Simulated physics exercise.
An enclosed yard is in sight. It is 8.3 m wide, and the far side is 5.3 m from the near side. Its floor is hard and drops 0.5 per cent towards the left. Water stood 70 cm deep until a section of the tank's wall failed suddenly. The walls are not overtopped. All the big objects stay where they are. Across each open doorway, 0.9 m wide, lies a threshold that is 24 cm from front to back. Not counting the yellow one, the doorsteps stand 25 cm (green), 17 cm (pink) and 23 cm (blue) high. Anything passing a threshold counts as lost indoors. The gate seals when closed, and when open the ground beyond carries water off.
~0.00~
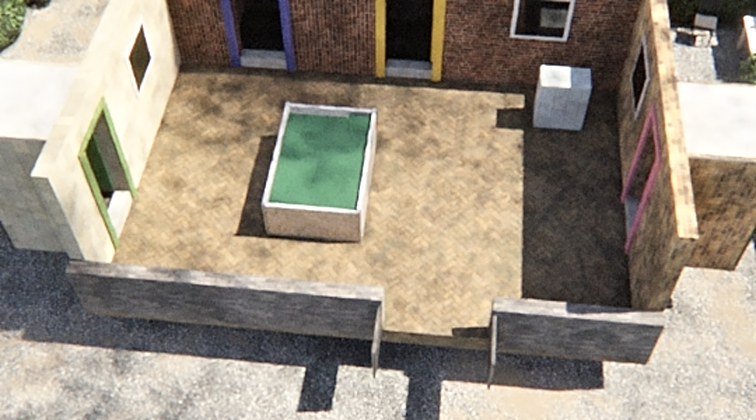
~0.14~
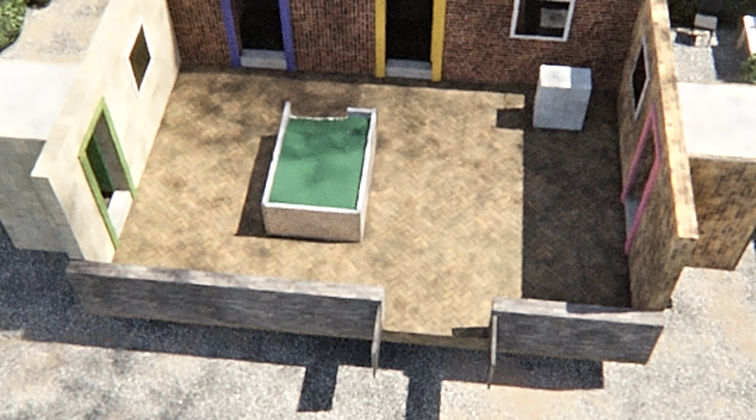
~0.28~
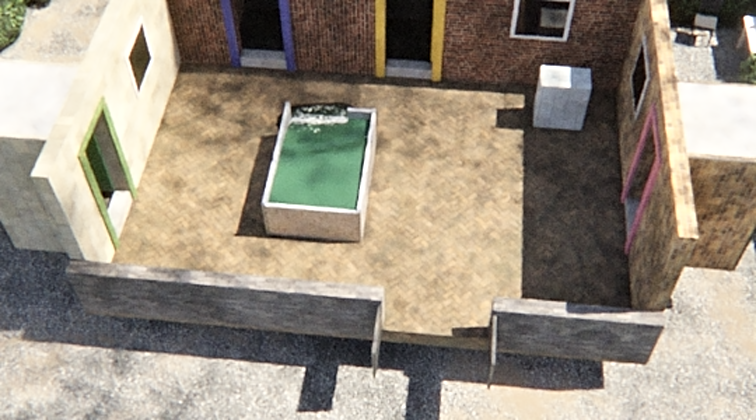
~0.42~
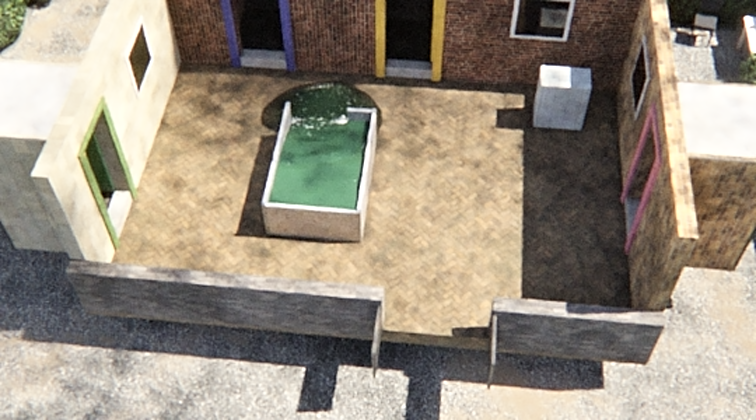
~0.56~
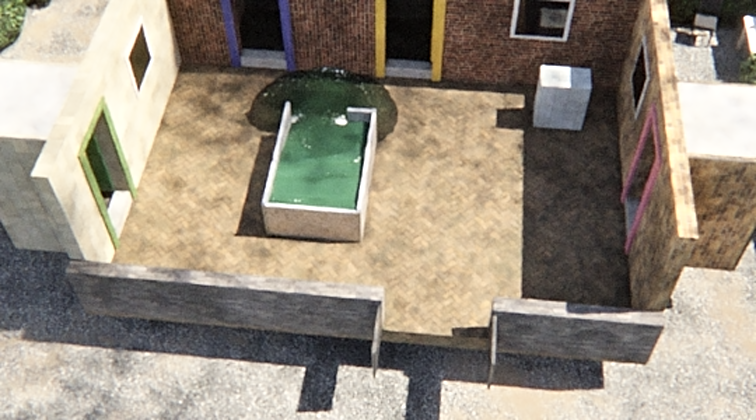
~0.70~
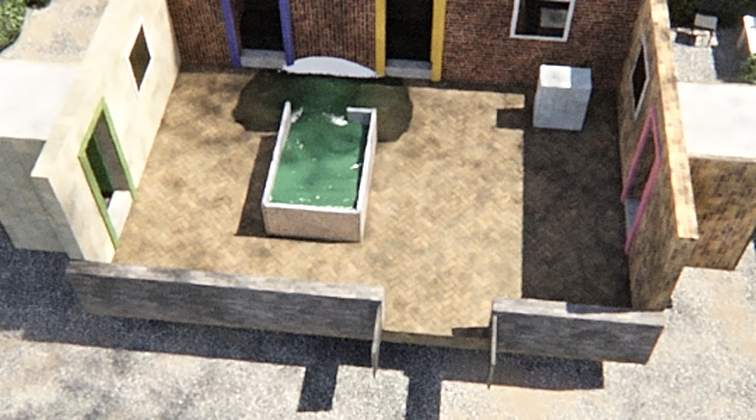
Water pours from the far side of the tank and spreads across the yard floor.
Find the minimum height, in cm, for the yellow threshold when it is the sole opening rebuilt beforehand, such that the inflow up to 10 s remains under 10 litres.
The minimum height is about 13.5 cm.
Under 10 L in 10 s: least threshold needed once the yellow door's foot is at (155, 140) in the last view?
About 8.5 cm.
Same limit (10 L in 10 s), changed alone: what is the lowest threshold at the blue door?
Roughly 24 cm at the blue door.
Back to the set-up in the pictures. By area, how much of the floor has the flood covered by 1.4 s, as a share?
15 %.
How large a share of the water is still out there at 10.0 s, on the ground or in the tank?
What remains is some 96 per cent of the water.
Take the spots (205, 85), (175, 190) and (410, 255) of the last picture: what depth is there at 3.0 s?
20, 3 and 0 cm, respectively.
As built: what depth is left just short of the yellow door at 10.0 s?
Lab note: Depth approx. 3.5 cm.
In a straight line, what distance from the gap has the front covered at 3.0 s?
The front is some 5.6 m out.
After 1.4 s water covers 15 % of the floor, deepest (42 cm) near (329, 74); 16 cm at the yellow door, 0 litres in over its 22 cm threshold.
After 3.0 s water covers 40 % of the floor, deepest (32 cm) near (179, 71); 13 cm at the yellow door, 0 litres in over its 22 cm threshold.
After 10.0 s water covers 95 % of the floor, deepest (10 cm) near (130, 210); 4 cm at the yellow door, 0 litres in over its 22 cm threshold.
At the yellow door as built, the water arrived by 0.8 s and peaked near 17 cm at 2.0 s.
With a threshold of 12.5 cm, 13 litres would have come in within the 10 s; with 15 cm, 6 litres. So under 10 litres takes about 13.5 cm.
